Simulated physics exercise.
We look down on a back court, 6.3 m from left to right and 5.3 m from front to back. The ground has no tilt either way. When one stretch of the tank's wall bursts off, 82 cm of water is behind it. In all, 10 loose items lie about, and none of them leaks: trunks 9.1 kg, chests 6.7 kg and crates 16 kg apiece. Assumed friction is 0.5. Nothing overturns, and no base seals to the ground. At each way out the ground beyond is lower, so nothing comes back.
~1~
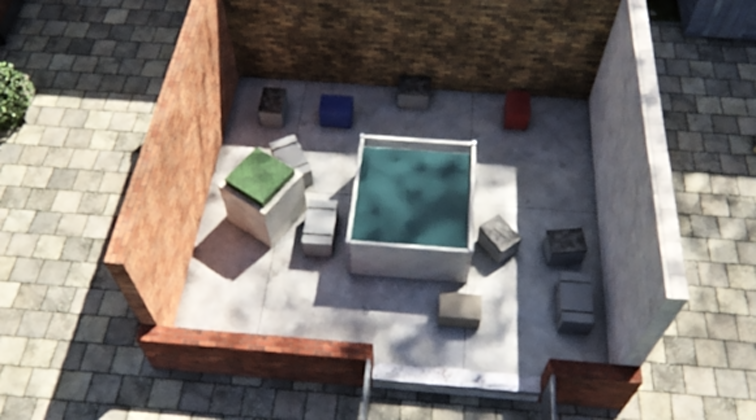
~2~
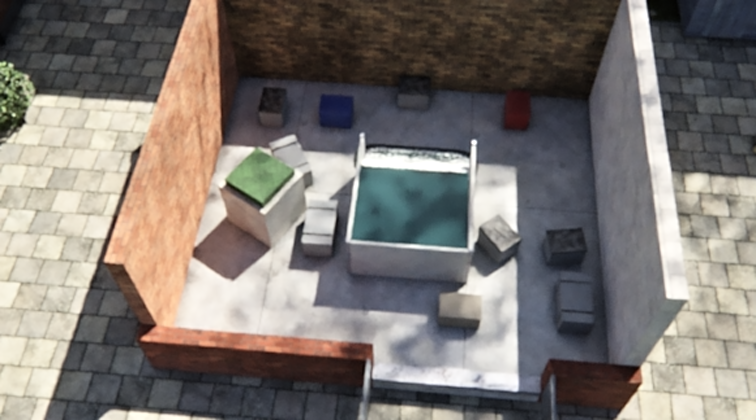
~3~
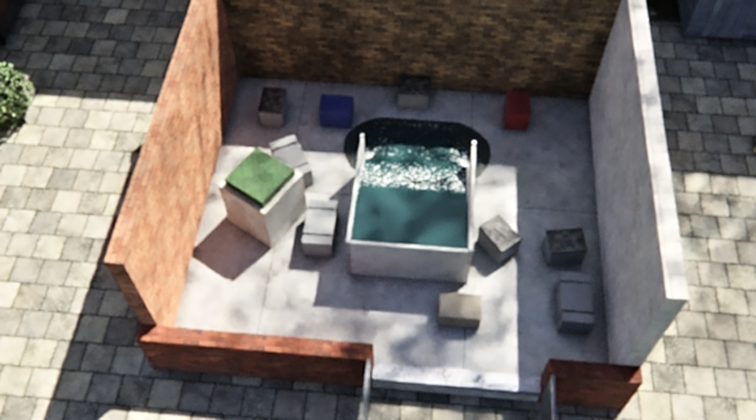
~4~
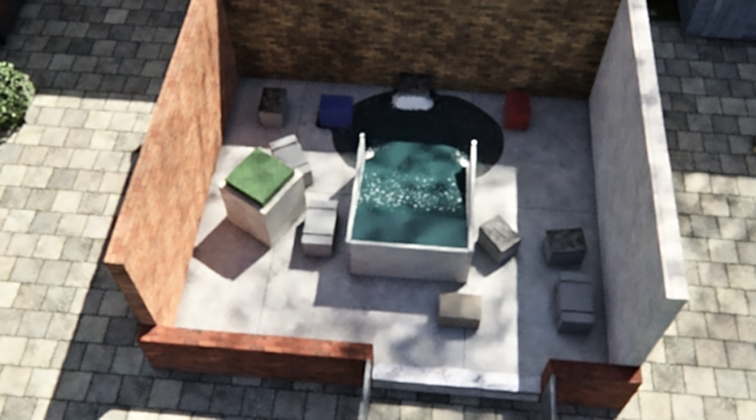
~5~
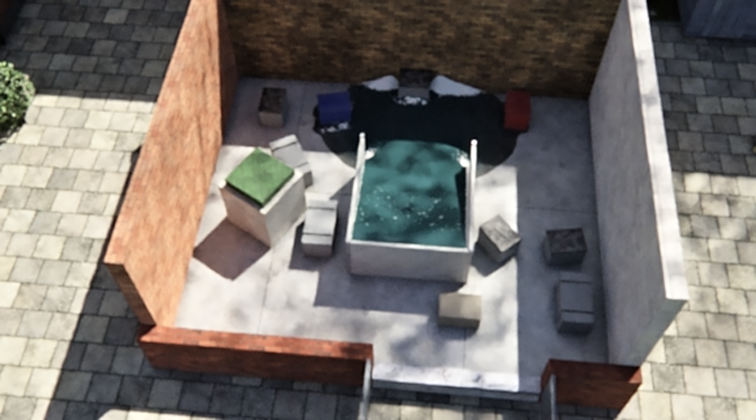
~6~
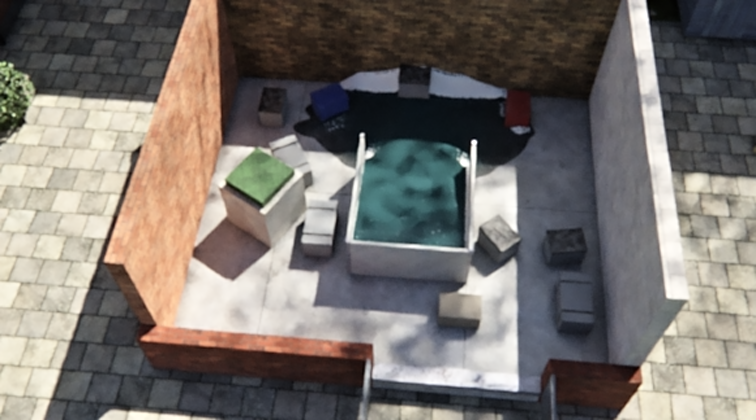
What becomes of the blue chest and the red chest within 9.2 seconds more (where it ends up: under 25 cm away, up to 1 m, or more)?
In order: The blue chest goes a great distance; the red chest goes a great distance.
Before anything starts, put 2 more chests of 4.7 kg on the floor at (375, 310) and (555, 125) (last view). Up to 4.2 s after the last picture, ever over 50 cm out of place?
Order kept: Falls short, exceeds it.
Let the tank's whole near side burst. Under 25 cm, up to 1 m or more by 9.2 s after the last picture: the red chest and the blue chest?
The red chest remains where it was; the blue chest is swept a long way.
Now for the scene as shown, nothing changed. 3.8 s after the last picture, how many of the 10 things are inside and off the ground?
At that time the total is 5.
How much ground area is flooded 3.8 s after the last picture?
I'd estimate close to 29 m2.
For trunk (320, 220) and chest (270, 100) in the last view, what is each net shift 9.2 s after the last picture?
In that order: 100 cm, gone out.
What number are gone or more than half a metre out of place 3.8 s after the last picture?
My count gives 8.
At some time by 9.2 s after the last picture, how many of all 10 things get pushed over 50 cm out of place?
9 of them.
Then, 1.2 s after the last picture the blue chest is near (248, 74), 1.6 m from its start, afloat; the red chest is near (588, 116), 1.2 m from its start, afloat; 0 of 10 are out; 3 afloat.
Then, 3.8 s after the last picture the blue chest is near (223, 161), 2.2 m from its start, afloat; the red chest is near (495, 327), 4.3 m from its start, afloat; 1 of 10 are out; 5 afloat.
Then, 6.2 s after the last picture the blue chest is near (219, 184), 2.5 m from its start, afloat; the red chest has gone out; 3 of 10 are out; 7 afloat.
Then, 9.2 s after the last picture the blue chest is near (219, 183), 2.5 m from its start, afloat; the red chest has gone out; 4 of 10 are out; 6 afloat.
